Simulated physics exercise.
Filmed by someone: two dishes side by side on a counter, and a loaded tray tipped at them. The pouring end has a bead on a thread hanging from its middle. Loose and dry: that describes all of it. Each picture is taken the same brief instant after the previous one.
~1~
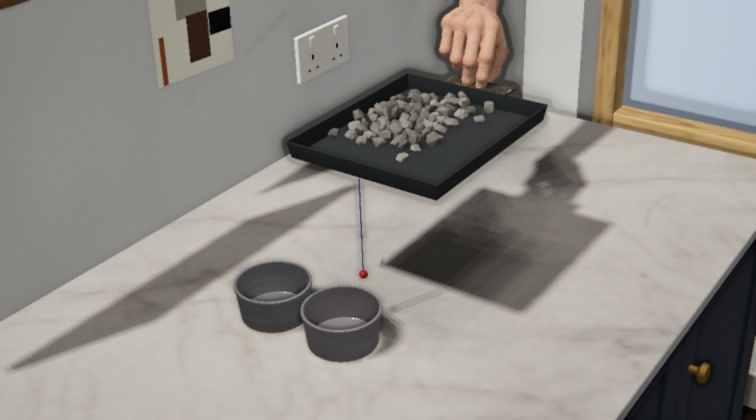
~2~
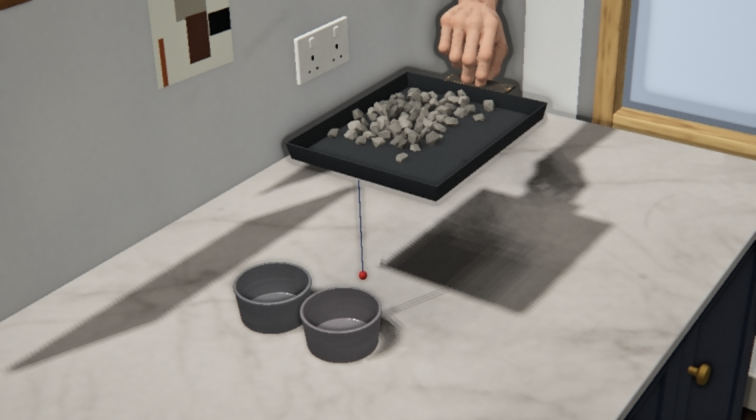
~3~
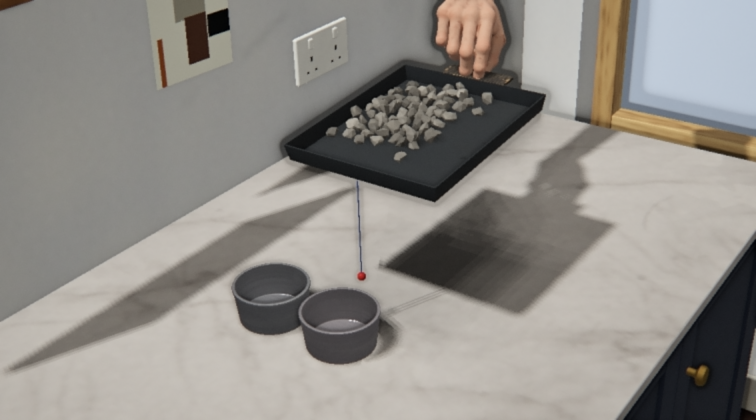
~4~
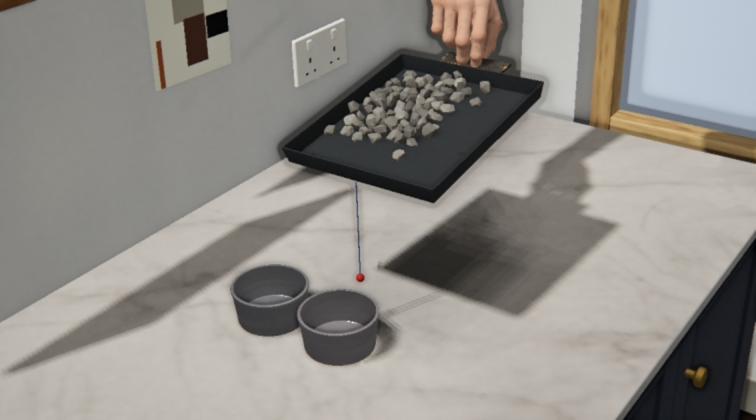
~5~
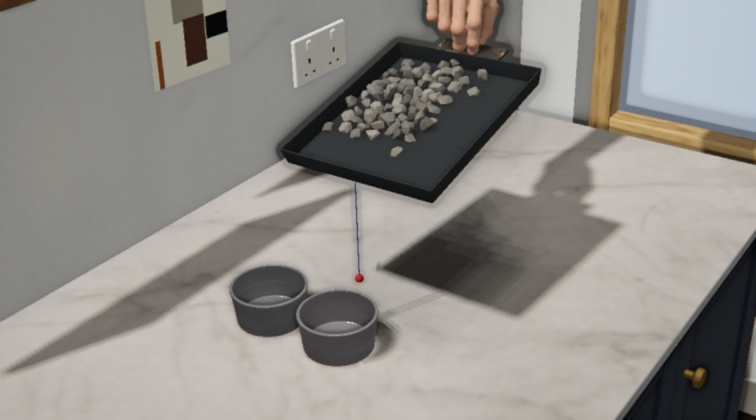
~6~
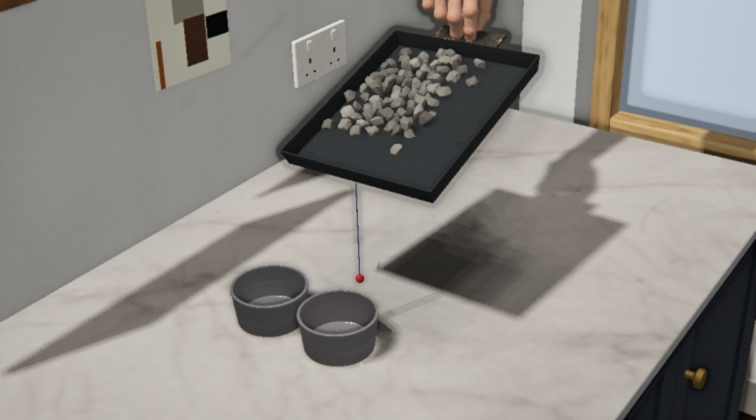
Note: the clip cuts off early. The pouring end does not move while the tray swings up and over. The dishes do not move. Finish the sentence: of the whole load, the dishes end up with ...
... more than half.
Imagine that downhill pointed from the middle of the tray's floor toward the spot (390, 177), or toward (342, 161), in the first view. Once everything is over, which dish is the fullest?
Tilt 1: Right-side dish. Tilt 2: Left-side dish.
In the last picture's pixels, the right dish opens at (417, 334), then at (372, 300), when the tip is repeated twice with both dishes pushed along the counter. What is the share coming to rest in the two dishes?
You'd get near 30 per cent and afterwards near 40 per cent.
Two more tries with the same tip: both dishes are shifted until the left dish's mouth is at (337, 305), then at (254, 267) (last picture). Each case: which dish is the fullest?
Well, first the dish at left, then the dish at right.
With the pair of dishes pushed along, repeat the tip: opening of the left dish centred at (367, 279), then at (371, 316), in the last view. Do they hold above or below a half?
Try 1: Not up to half; try 2: Not up to half.
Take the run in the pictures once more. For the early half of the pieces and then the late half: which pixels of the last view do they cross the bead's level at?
It passes near (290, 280) first and then near (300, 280).
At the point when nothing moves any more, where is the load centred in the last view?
Last view, centre at rest - approx. (287, 321).
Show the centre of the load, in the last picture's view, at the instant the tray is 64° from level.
The middle of the pieces sits at roughly (323, 155).
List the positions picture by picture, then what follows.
Corners of the pouring end near (291, 141) and (436, 183), level; middle of the load near (414, 120), bits of gravel; left dish near (249, 312); right dish near (318, 341); bead on its thread near (363, 274), in the first picture.
Corners of the pouring end near (290, 142) and (436, 184), level; middle of the load near (414, 119), in the second picture.
Corners of the pouring end near (288, 144) and (434, 185), tipped barely, level across its low end; middle of the load near (412, 115), in the third picture.
Corners of the pouring end near (286, 146) and (432, 187), tipped a little, level across its low end; middle of the load near (410, 108), in the fourth picture.
Corners of the pouring end near (285, 148) and (430, 188), tipped a little, level across its low end; middle of the load near (407, 101), in the fifth picture.
Corners of the pouring end near (284, 149) and (429, 189), tipped clearly, level across its low end; middle of the load near (406, 94); left dish near (246, 316); right dish near (314, 345), in the sixth picture.
Shortly afterwards, tray tipped steeply; all but a few on the tray; a little in the air.
Next, tray tipped past a quarter turn; near a third on the tray; near a quarter in the right dish; near a quarter in the left dish; a little outside both; a little in the air.
Some moments later, tray tipped past a quarter turn; near a third in the right dish; near half in the left dish; near a quarter outside both.
In the end, tray tipped past a quarter turn; near a third in the right dish; near half in the left dish; near a quarter outside both.
